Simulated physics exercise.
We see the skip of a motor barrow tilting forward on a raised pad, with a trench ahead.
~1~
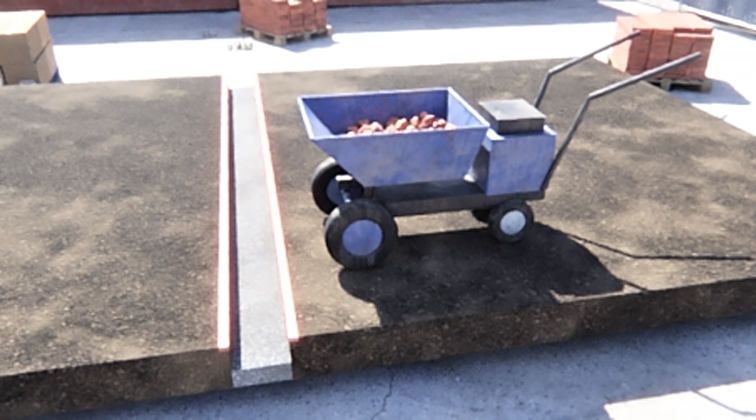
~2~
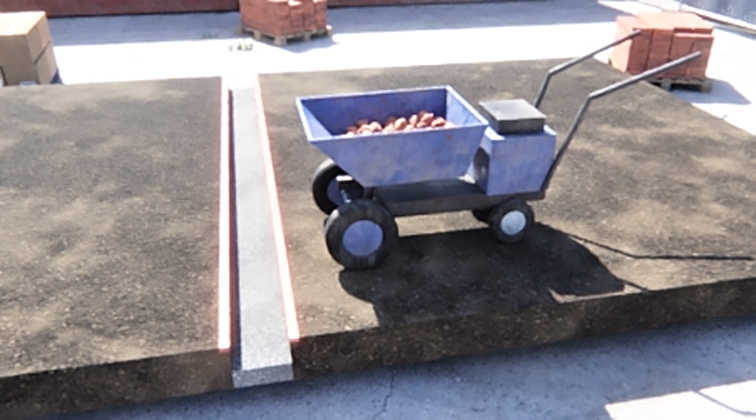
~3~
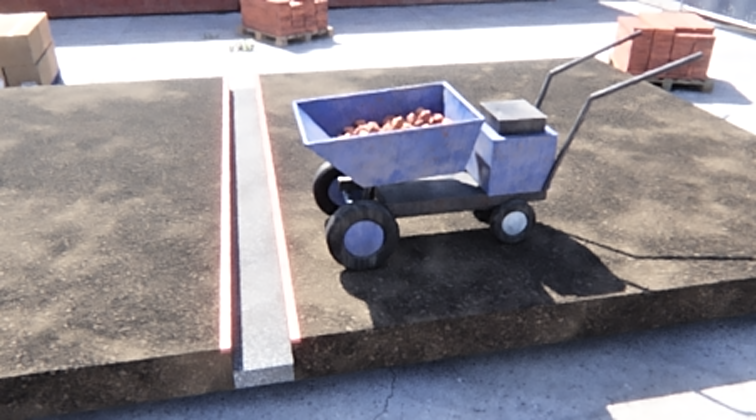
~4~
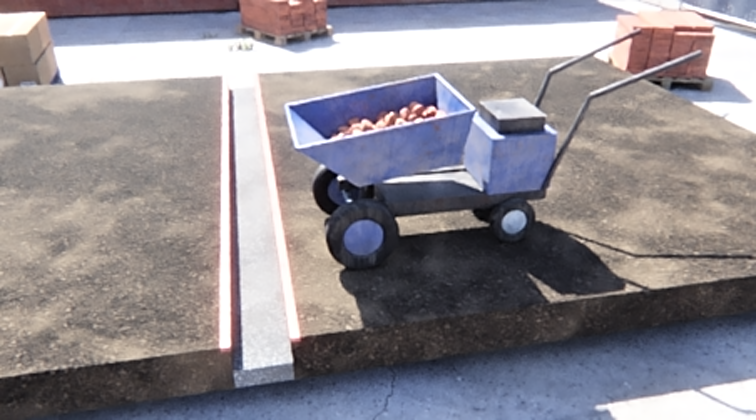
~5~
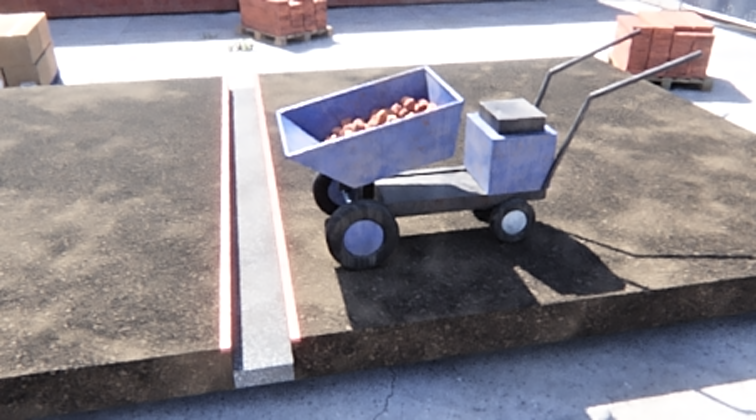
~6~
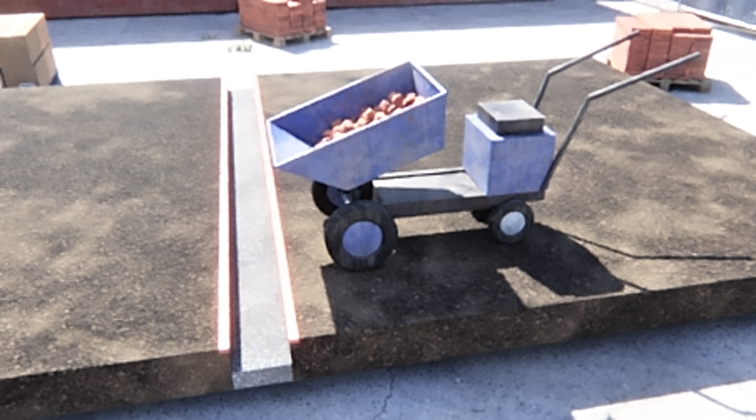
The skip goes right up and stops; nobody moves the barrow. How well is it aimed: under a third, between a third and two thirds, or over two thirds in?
The trench ends with between a third and two thirds of it.
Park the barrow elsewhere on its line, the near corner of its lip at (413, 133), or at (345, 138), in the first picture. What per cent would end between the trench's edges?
First some 30, then 90 per cent.
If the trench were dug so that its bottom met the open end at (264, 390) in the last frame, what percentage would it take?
It comes to 50 per cent or so.
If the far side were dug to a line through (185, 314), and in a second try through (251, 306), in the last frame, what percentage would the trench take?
In turn 100 and 0 in a hundred.
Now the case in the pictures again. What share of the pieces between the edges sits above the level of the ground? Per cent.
Roughly 10 in a hundred.
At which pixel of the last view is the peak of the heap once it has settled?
Roughly at (204, 240).
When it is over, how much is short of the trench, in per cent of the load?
Near 0 %.
Soon after the last picture, skip tipped steeply; all in the skip.
A little later, skip tipped steeply; nearly all in the skip; a small part in or heaped over the trench; a stray few beyond it; a stray few falling.
Later still, skip tipped right over; a small part in the skip; about a third in or heaped over the trench; about half beyond it.
At rest, skip tipped right over; a stray few in the skip; about half in or heaped over the trench; about half beyond it.
